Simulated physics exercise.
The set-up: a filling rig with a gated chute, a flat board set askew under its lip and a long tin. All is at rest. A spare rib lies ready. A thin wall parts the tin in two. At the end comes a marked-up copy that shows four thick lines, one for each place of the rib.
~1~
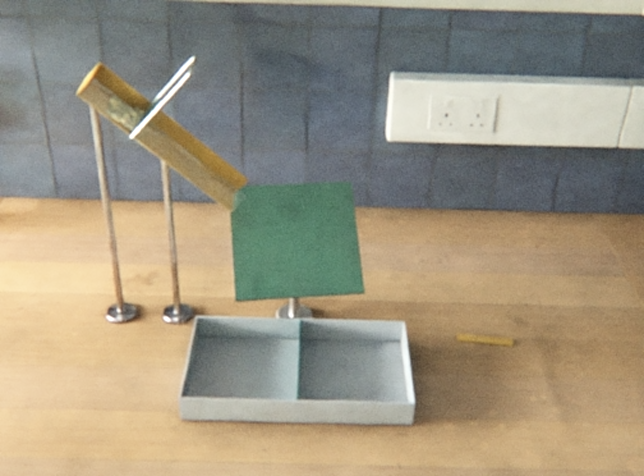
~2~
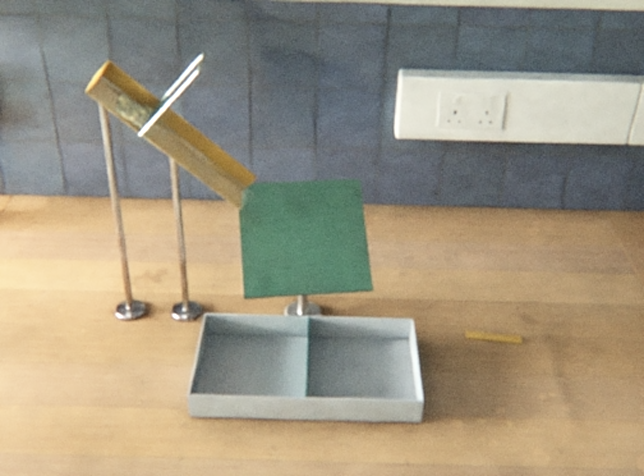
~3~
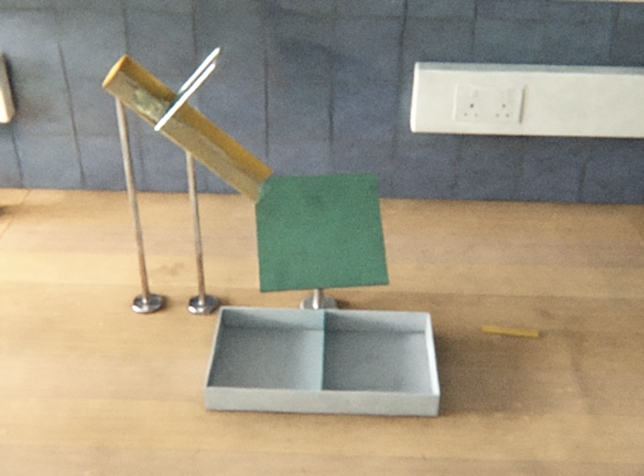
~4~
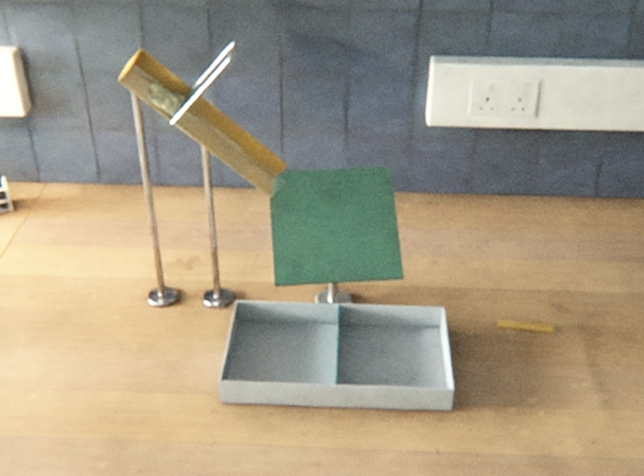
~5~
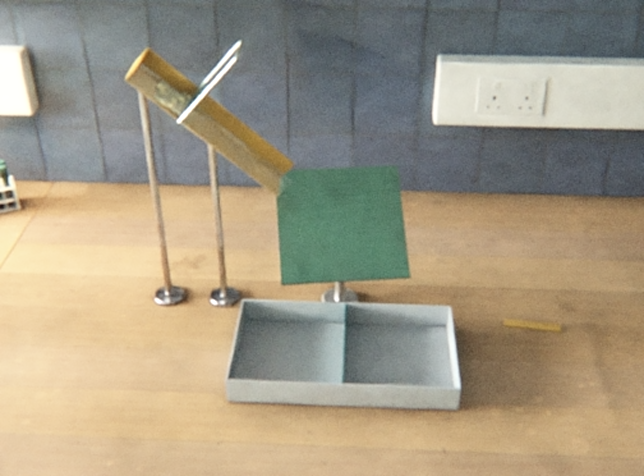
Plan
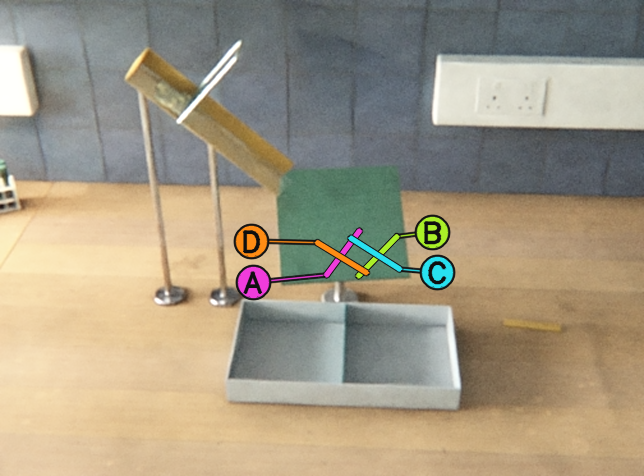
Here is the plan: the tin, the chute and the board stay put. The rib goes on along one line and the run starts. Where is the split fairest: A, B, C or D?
The answer is line B.
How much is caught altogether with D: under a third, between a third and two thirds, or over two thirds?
It is over two thirds.
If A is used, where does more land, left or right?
The left half.
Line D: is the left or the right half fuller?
More lands on the right.
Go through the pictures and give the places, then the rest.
In the first frame, load behind the gate (130, 114), soya beans; lip of the chute (233, 203), sloping fairly steeply.
In the second frame, middle of the board (304, 236), tilted fairly steeply; middle of its low edge (309, 294); of its high edge (299, 181).
In the third frame, front corners of the tin (205, 388) and (439, 395); front end of its middle wall (322, 391); gate still shut (180, 99).
In the fourth frame, middle of the load (170, 100); lip (272, 188).
In the fifth frame, middle of the load (177, 99); lip (279, 187).
On the marked copy, line A from (359, 230) to (326, 275); line B from (396, 236) to (358, 275); line C from (350, 238) to (399, 269); line D from (317, 242) to (366, 272).
For line A, of what is caught, the larger part in the left half, about a tenth in the right.
For line B, of what is caught, roughly half in the left half, roughly half in the right.
For line C, of what is caught, about a tenth in the left half, almost all in the right.
For line D, of what is caught, just a few in the left half, almost all in the right.
